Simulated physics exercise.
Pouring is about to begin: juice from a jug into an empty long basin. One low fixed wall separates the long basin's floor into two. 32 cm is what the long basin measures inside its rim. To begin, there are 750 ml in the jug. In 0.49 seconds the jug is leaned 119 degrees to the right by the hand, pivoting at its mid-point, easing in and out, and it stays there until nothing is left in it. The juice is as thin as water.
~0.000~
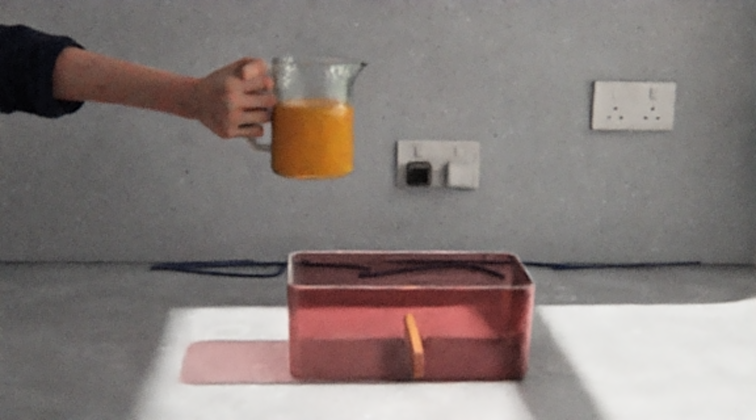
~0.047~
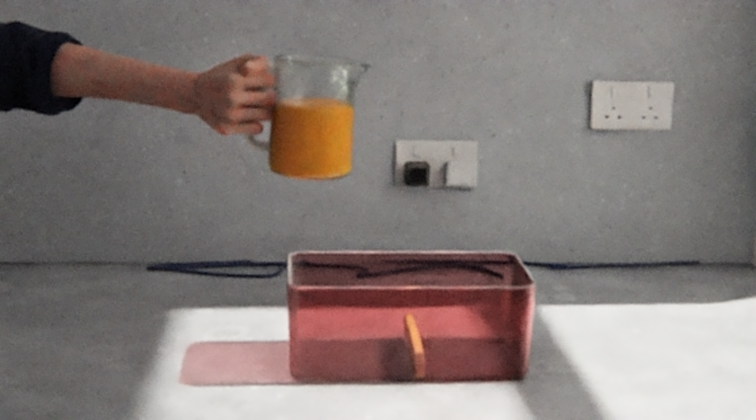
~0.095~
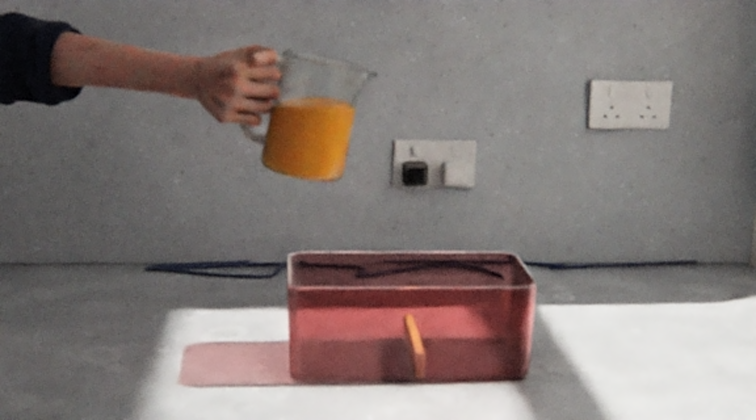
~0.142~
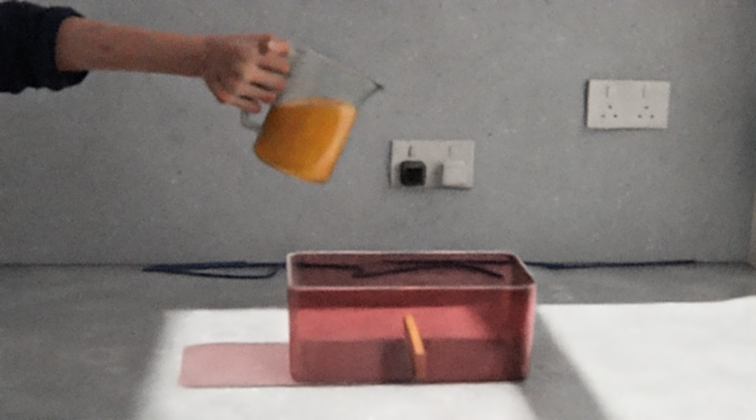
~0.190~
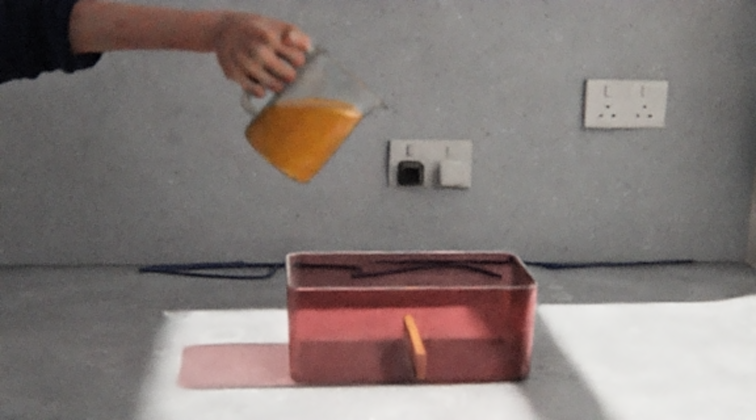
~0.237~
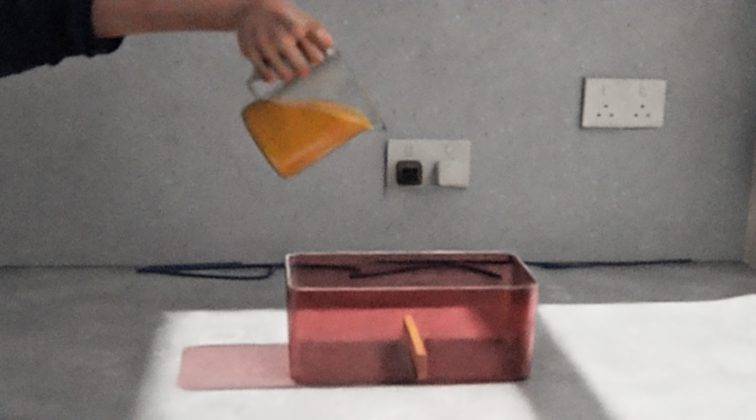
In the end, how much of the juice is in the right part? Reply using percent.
Roughly 52 percent is in the right part.
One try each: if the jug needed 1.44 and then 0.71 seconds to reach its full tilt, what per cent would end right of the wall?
70 in a hundred, followed by 60 in a hundred.
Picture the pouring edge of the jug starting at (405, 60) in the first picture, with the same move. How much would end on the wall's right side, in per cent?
In that case roughly 80 per cent.
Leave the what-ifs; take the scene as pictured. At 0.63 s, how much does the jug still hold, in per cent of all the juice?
Near 12 percent, more or less.
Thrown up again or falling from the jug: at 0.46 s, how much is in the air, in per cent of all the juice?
Some 36 % is the figure.
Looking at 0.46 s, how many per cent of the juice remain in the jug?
Roughly 56 %.
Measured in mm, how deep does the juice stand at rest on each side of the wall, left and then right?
Left part about 14 mm deep, right part about 18 mm deep.
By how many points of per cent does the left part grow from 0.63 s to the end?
Close to 12% of the whole.
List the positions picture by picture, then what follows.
Tilt 0°; pouring edge (369, 62); surface from (274, 103) to (351, 104); the long basin's rim runs from (289, 270) to (525, 271); the wall's top is at (414, 333), in the first picture.
Tilt 3°; pouring edge (371, 64); surface from (275, 103) to (351, 104), in the second picture.
Tilt 11°; pouring edge (378, 73); surface from (275, 105) to (354, 103), in the third picture.
Tilt 23°; pouring edge (385, 87); surface from (269, 112) to (357, 104), in the fourth picture.
Tilt 39°; pouring edge (390, 108); surface from (254, 119) to (363, 109), in the fifth picture.
Tilt 56°; pouring edge (388, 130); surface from (247, 106) to (370, 119), in the sixth picture.
Then, 0.46 s in, the tilt is 118° and 57 per cent is still to pour, 6 is left of the wall and 1 right of it.
Then, 0.63 s in, the tilt is 119° and 12 per cent is still to pour, 34 is left of the wall and 31 right of it.
Then, 0.80 s in, the tilt is 119° and 1 per cent is still to pour, 41 is left of the wall and 52 right of it.
Then, 0.99 s in, the tilt is 119° and 0 per cent is still to pour, 46 is left of the wall and 52 right of it.
Finally, 46 per cent lies left of the wall, 52 right of it and 2 outside.
